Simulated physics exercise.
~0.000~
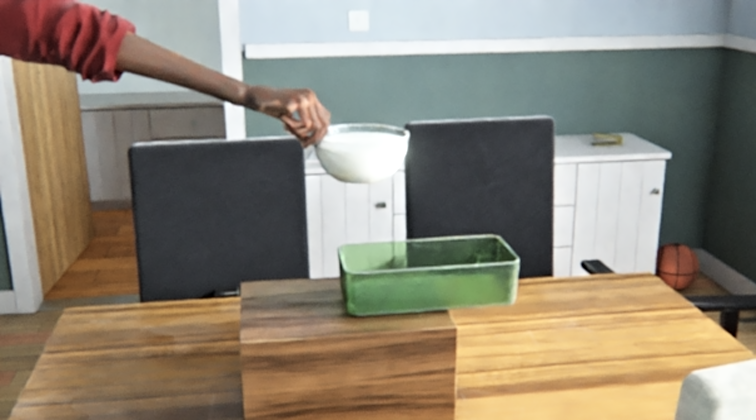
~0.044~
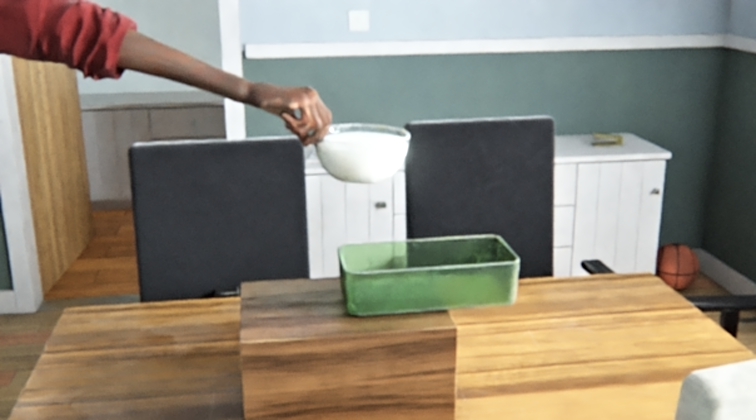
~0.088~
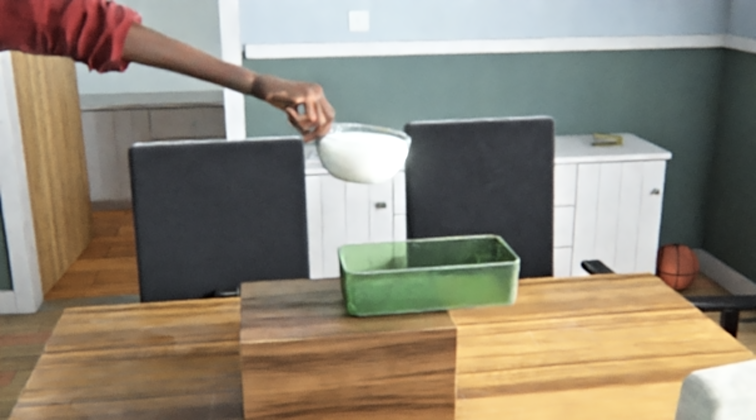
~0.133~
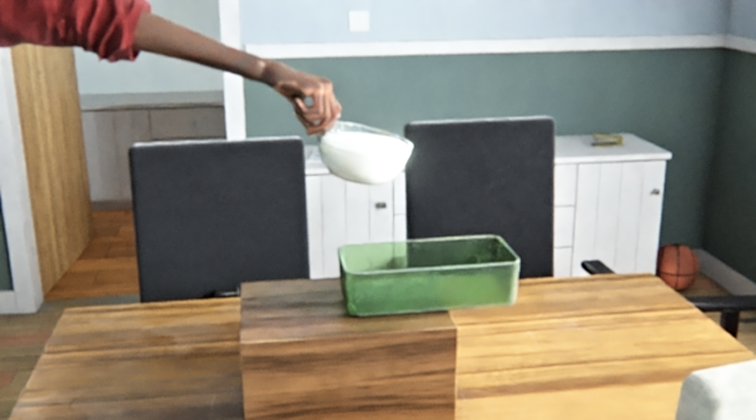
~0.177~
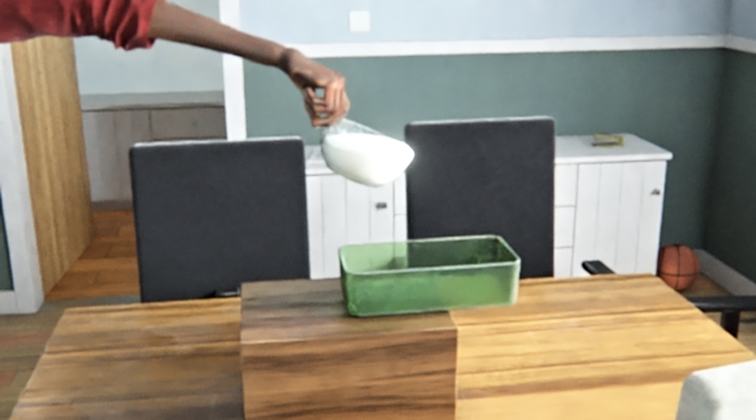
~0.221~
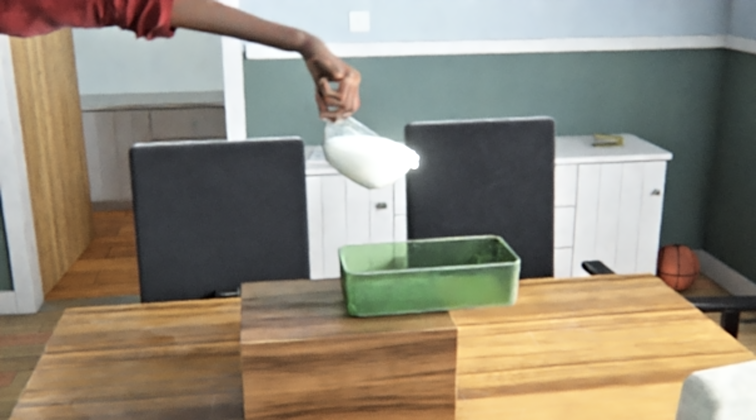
A hand tilts a clear bowl of white liquid rightwards above an empty green dish.
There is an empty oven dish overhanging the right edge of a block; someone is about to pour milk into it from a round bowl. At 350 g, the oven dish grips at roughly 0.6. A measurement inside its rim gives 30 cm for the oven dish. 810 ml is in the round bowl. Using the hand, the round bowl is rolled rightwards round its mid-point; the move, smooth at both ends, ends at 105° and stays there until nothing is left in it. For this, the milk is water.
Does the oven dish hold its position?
No, it tips off.
After 0.48 s the tilt is 98° and 12 per cent is still to pour; the oven dish lies level with 32 per cent in it.
After 0.66 s the tilt is 105° and 0 per cent is still to pour; the oven dish leans 29° with 77 per cent in it.
After 0.86 s the tilt is 105° and 0 per cent is still to pour; the oven dish leans 64° with 49 per cent in it.
After 1.07 s the tilt is 105° and 0 per cent is still to pour; the oven dish leans 88° with 3 per cent in it.
In the end the oven dish leans 65° with 0 per cent in it.
